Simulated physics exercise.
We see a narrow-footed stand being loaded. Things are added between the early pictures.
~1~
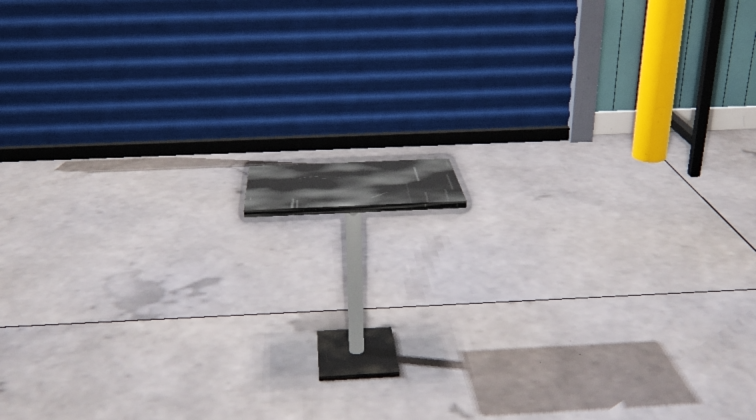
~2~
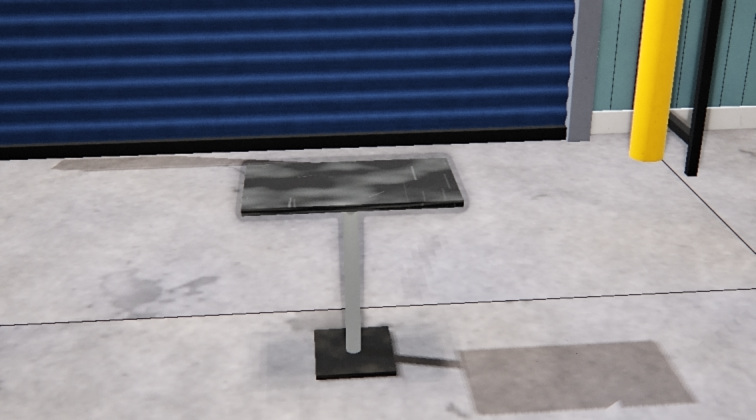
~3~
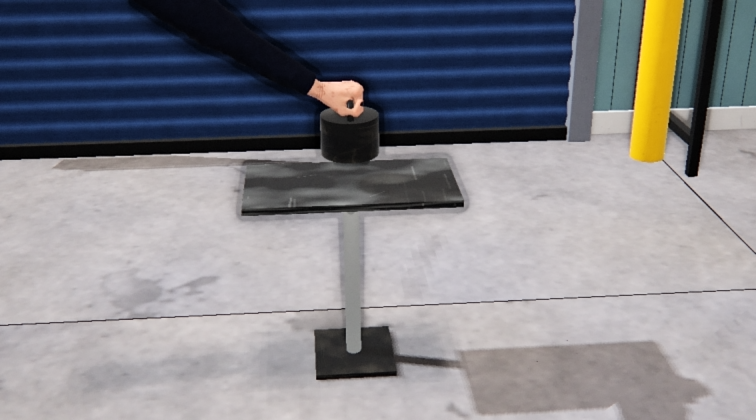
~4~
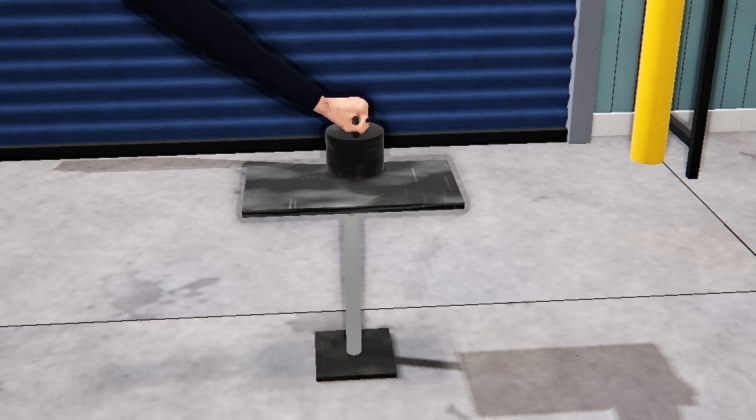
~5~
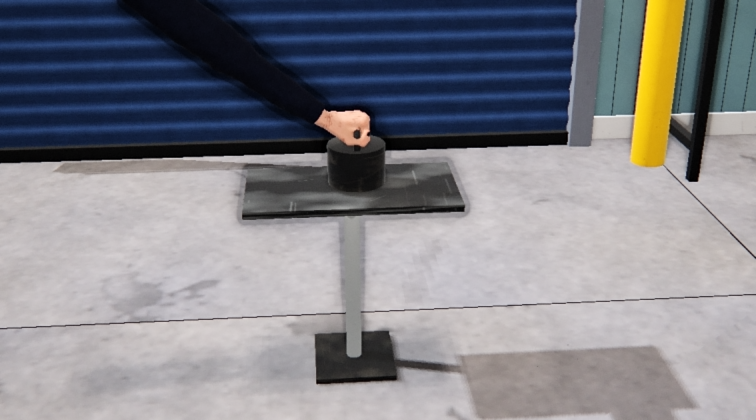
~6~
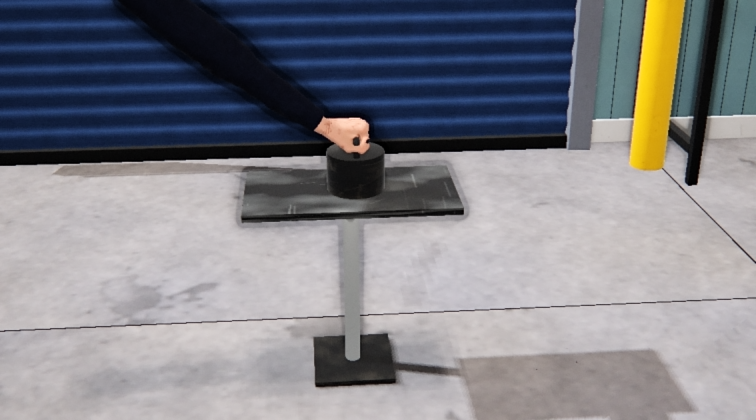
The clip shows a black side table standing on a concrete floor before a blue shutter; then a dark-sleeved arm appears from the upper left and lowers a black cylinder onto the tabletop, the hand still gripping it.
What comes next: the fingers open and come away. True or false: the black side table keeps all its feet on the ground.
True.
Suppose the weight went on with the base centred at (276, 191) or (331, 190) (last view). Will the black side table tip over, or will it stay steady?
Try 1: Falls. Try 2: Stable.
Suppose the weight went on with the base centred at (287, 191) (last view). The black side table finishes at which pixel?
End position approximately (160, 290).
Then, 0.24 s after the last picture, black side table at rest near (350, 193).
At rest, the black side table holds firm, near (351, 193).
